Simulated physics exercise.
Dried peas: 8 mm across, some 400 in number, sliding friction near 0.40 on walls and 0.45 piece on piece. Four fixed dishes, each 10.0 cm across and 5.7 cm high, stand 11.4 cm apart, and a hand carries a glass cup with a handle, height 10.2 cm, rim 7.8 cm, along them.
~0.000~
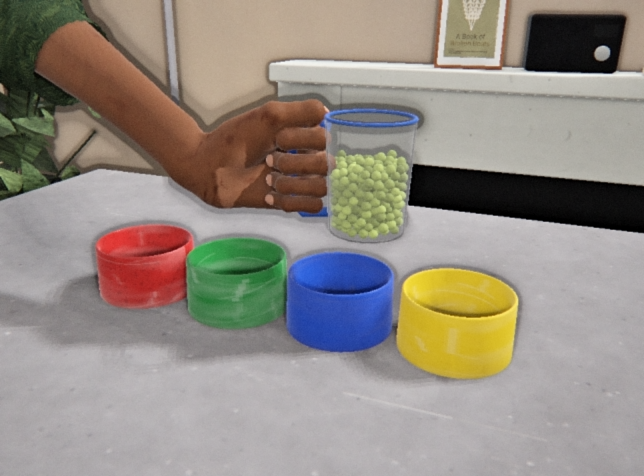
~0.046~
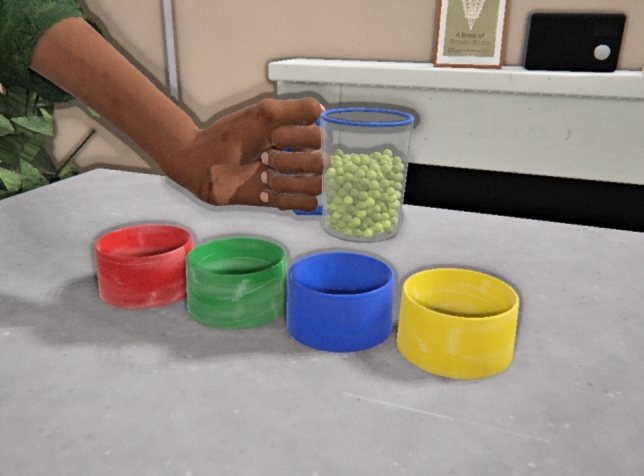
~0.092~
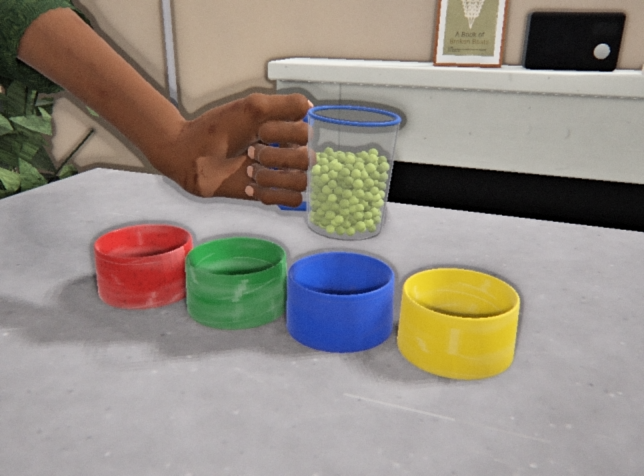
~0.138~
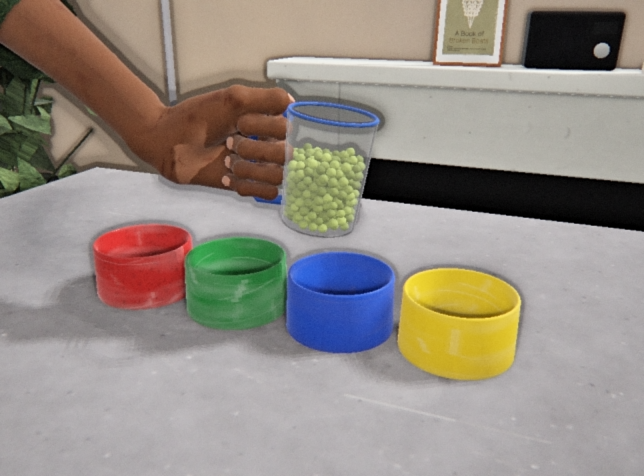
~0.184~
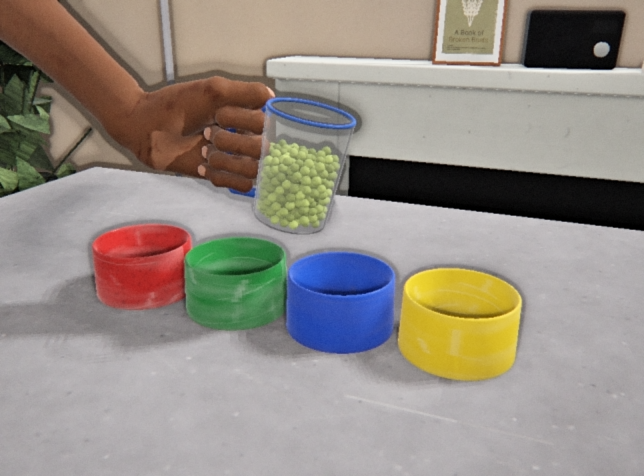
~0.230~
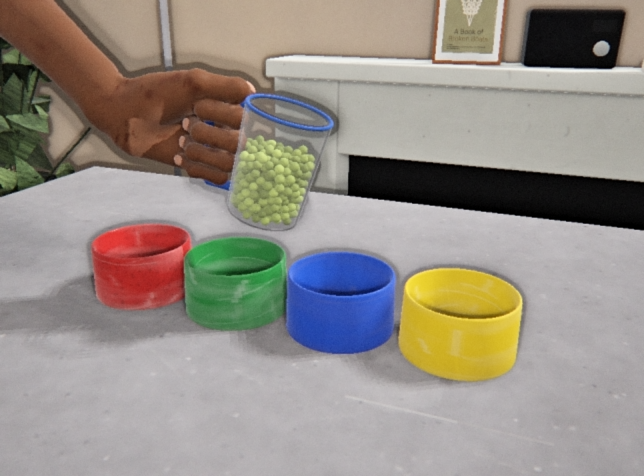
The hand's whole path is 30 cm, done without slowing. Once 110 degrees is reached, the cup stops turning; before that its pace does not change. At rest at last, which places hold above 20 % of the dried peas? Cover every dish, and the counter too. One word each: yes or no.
Red: Yes; blue: No; green: No; yellow: No; counter: No.
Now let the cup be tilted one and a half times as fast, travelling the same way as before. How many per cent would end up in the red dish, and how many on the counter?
I'd expect red to end at 90 and the counter at 10.
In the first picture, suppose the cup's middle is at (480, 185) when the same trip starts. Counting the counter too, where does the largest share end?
Green.
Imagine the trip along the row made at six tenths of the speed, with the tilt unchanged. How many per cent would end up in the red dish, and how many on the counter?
Shares - red 90, counter 10.
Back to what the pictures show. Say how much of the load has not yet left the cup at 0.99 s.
My estimate is about 100 per cent.
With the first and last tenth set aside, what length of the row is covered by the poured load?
It spans about 6 centimetres along the dishes.
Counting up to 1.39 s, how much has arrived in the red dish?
By that moment it's near 45 percent.
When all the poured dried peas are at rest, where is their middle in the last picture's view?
About (153, 270).
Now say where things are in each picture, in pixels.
In the first frame, cup at (369, 175), tilt 0 degrees, lip at (416, 121), moved 0.0 cm; middle of the pieces at (368, 190); yellow dish at (459, 292); blue dish at (340, 273); green dish at (237, 256); red dish at (145, 241).
In the second frame, cup at (364, 174), tilt 1 degrees, lip at (411, 121), moved 0.5 cm; middle of the pieces at (363, 189).
In the third frame, cup at (349, 173), tilt 3 degrees, lip at (398, 122), moved 1.9 cm; middle of the pieces at (348, 187).
In the fourth frame, cup at (325, 170), tilt 8 degrees, lip at (376, 123), moved 4.2 cm; middle of the pieces at (324, 184).
In the fifth frame, cup at (300, 167), tilt 12 degrees, lip at (352, 125), moved 6.6 cm; middle of the pieces at (298, 181).
In the sixth frame, cup at (276, 164), tilt 17 degrees, lip at (329, 128), moved 9.1 cm; middle of the pieces at (273, 177); yellow dish at (462, 293); blue dish at (341, 273); green dish at (235, 256); red dish at (142, 241). The cup turns about 100 degrees a second and travels 53 cm a second.
After 0.69 s, tilt 62 degrees; cup holds 100 %.
After 0.99 s, tilt 91 degrees; cup holds 100 %.
After 1.39 s, tilt 110 degrees; cup holds 50 %, red 45 %.
At rest (2.6 s), red 95 %, blue 0 %, green 0 %, yellow 0 %, counter 5 %.
